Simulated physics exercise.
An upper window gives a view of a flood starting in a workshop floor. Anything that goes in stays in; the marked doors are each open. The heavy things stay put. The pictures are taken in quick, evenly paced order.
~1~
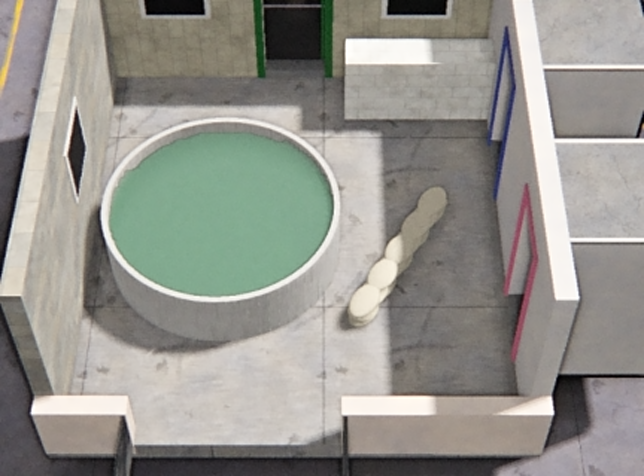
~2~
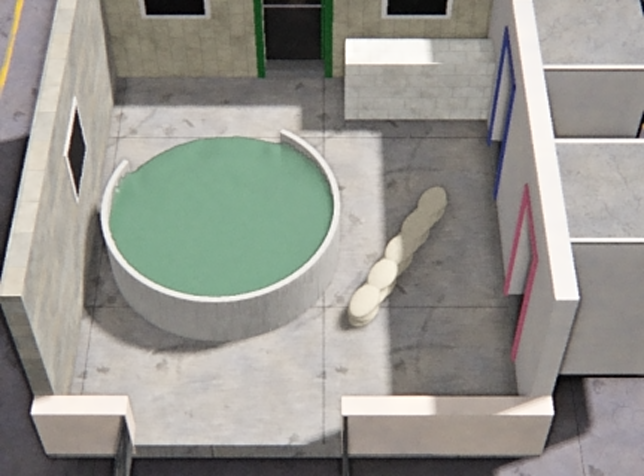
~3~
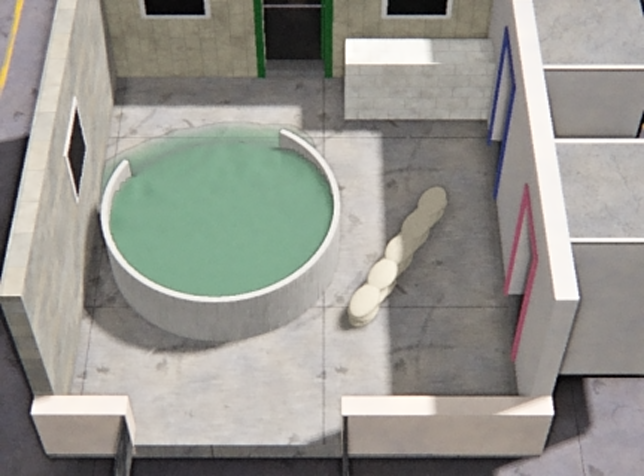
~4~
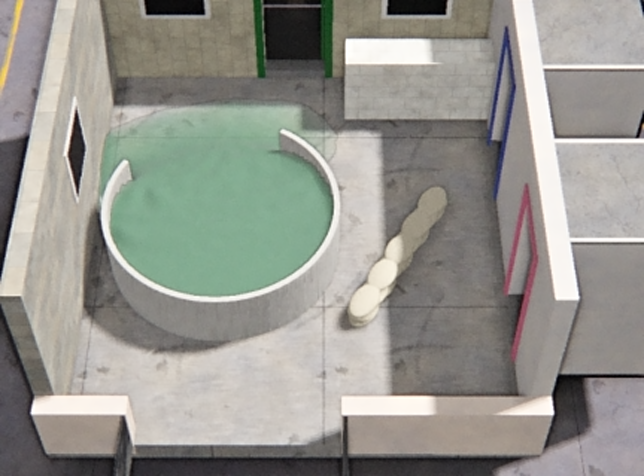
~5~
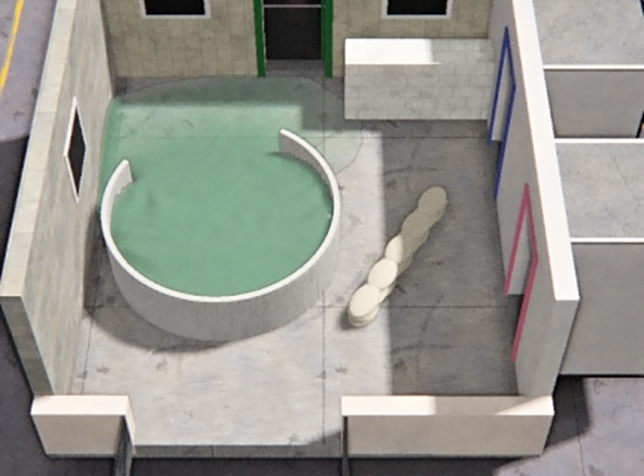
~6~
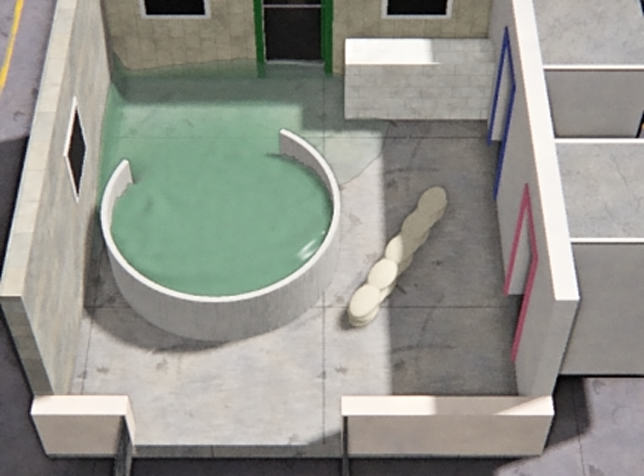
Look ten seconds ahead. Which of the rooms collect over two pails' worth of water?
The blue door collects over two pails; the pink door collects two pails or less; the green door collects over two pails.
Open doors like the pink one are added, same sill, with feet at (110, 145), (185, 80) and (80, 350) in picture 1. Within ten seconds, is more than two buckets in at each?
The first clears the line, the next clears the line, the last misses the line.
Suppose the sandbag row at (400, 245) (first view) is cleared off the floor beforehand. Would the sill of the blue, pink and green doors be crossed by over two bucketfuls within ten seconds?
The blue door exceeds the mark, the pink door exceeds the mark, and the green door exceeds the mark.
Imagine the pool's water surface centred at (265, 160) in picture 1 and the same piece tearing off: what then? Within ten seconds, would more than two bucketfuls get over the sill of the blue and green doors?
Briefly, the blue door gets little enough and the green door gets too much.
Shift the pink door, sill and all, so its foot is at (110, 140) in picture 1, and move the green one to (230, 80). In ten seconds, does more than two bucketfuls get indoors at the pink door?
Result - the pink one exceeds the limit.
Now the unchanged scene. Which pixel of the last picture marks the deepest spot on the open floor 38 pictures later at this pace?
I'd mark about pixel (113, 115).
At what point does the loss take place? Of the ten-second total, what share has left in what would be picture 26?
Result, approximate: 30 per cent.
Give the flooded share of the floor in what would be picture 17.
It comes to roughly 35 in a hundred.
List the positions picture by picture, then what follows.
The first picture shows the round pool at (221, 208) is whole and still.
In the second picture, water pours out on the round pool's far side and has run to a hidden place.
In the third picture, the front is at (307, 142), out from the gap on the round pool's far side.
In the fourth picture, water pours out on the round pool's far side and has run to (328, 133).
In the fifth picture, water pours out on the round pool's far side and has run to (352, 121).
In the sixth picture, water pours out on the round pool's far side and has run to (385, 121).
A moment on, water covers 35 % of the floor; the blue door not reached, the pink door not reached, the green door far over two buckets in.
Next, water covers 35 % of the floor; the blue door wet at the sill, nothing in, the pink door not reached, the green door far over two buckets in.
Then, water covers 60 % of the floor; the blue door wet at the sill, nothing in, the pink door not reached, the green door far over two buckets in.
Later, water covers 95 % of the floor; the blue door over two buckets in, the pink door wet at the sill, nothing in, the green door far over two buckets in.
In the end, water covers 95 % of the floor; the blue door far over two buckets in, the pink door wet at the sill, nothing in, the green door far over two buckets in.
